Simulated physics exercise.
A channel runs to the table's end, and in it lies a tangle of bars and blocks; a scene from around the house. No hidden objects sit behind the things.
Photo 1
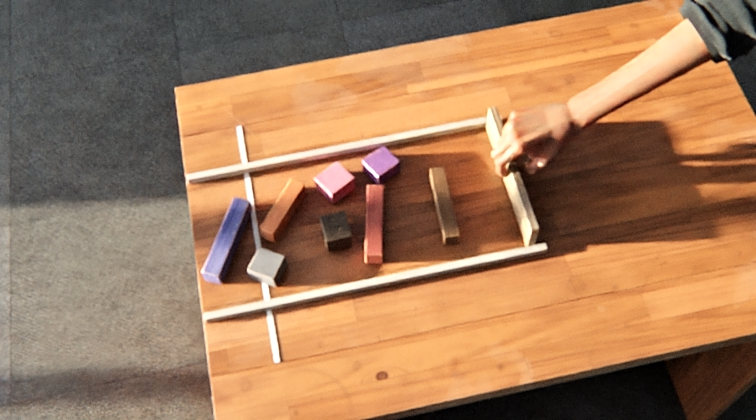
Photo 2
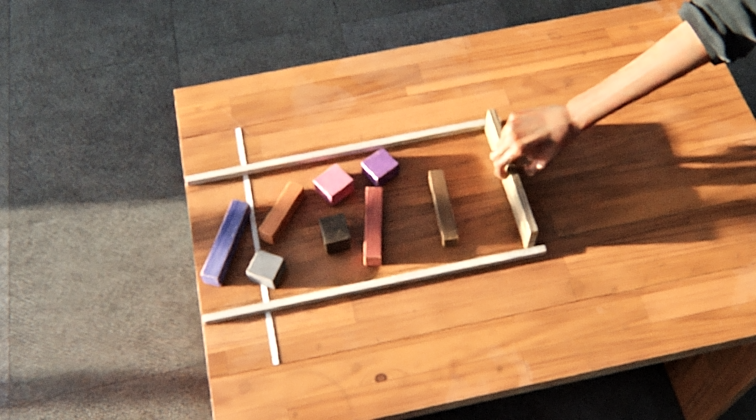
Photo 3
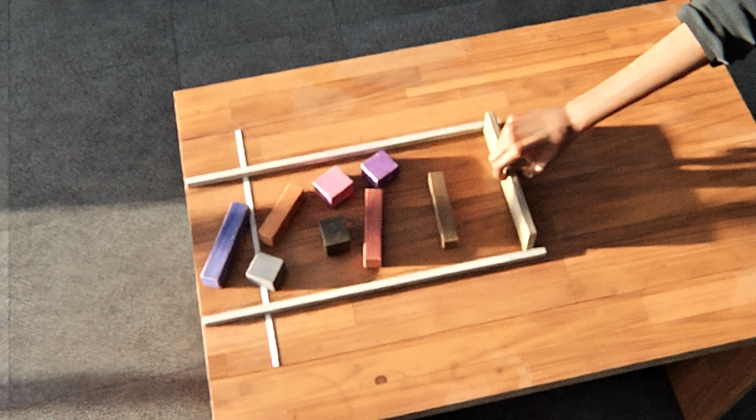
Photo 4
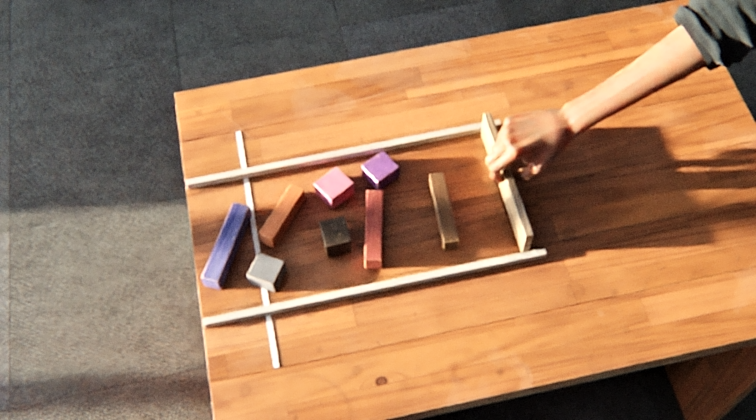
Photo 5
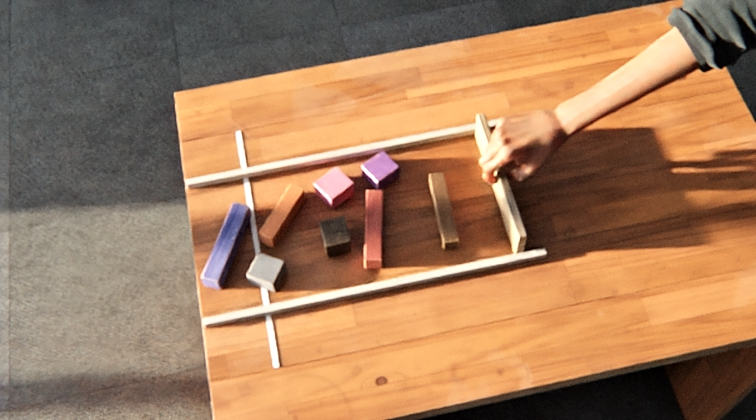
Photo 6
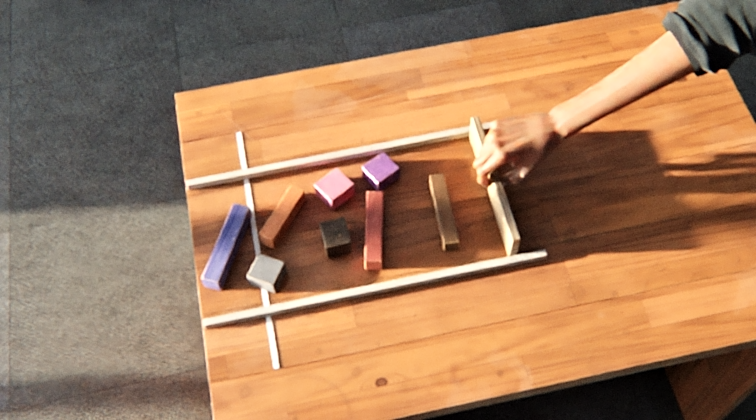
A hand gripping a wooden board at the right end of a channel on a tabletop holds it nearly still at first, then slides it slightly left between two pale rails. The coloured bars and blocks inside, some near a thin crossing strip of tape, stay in place throughout.
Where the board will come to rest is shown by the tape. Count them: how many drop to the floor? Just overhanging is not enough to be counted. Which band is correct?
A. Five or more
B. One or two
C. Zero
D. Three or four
Answer: B.
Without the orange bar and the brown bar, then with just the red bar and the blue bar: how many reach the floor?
The answer is 0 and then 0.
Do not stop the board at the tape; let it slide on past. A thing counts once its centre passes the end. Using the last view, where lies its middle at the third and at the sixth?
Its middle is near (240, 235) and then near (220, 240).
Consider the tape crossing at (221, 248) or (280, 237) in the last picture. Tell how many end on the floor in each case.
Tallies in order: 5 and 0.
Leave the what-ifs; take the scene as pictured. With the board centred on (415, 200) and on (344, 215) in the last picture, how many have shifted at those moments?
Counts: 1 and 6.
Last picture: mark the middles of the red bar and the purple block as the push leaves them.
The red bar comes to rest at (235, 259), and the purple block comes to rest at (234, 195).
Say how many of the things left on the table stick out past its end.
As for overhanging, the count is 0.
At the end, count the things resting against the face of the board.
At rest, 2 are in contact.
Early on, none off yet; blue bar at rest near (228, 246); grey block at rest near (267, 273); orange bar at rest near (283, 217).
A while later, none off yet; blue bar at rest near (226, 246); grey block at rest near (267, 274); orange bar travelled a little near (258, 223).
Finally, the number that fall off is one or two; lost, orange bar and blue bar.
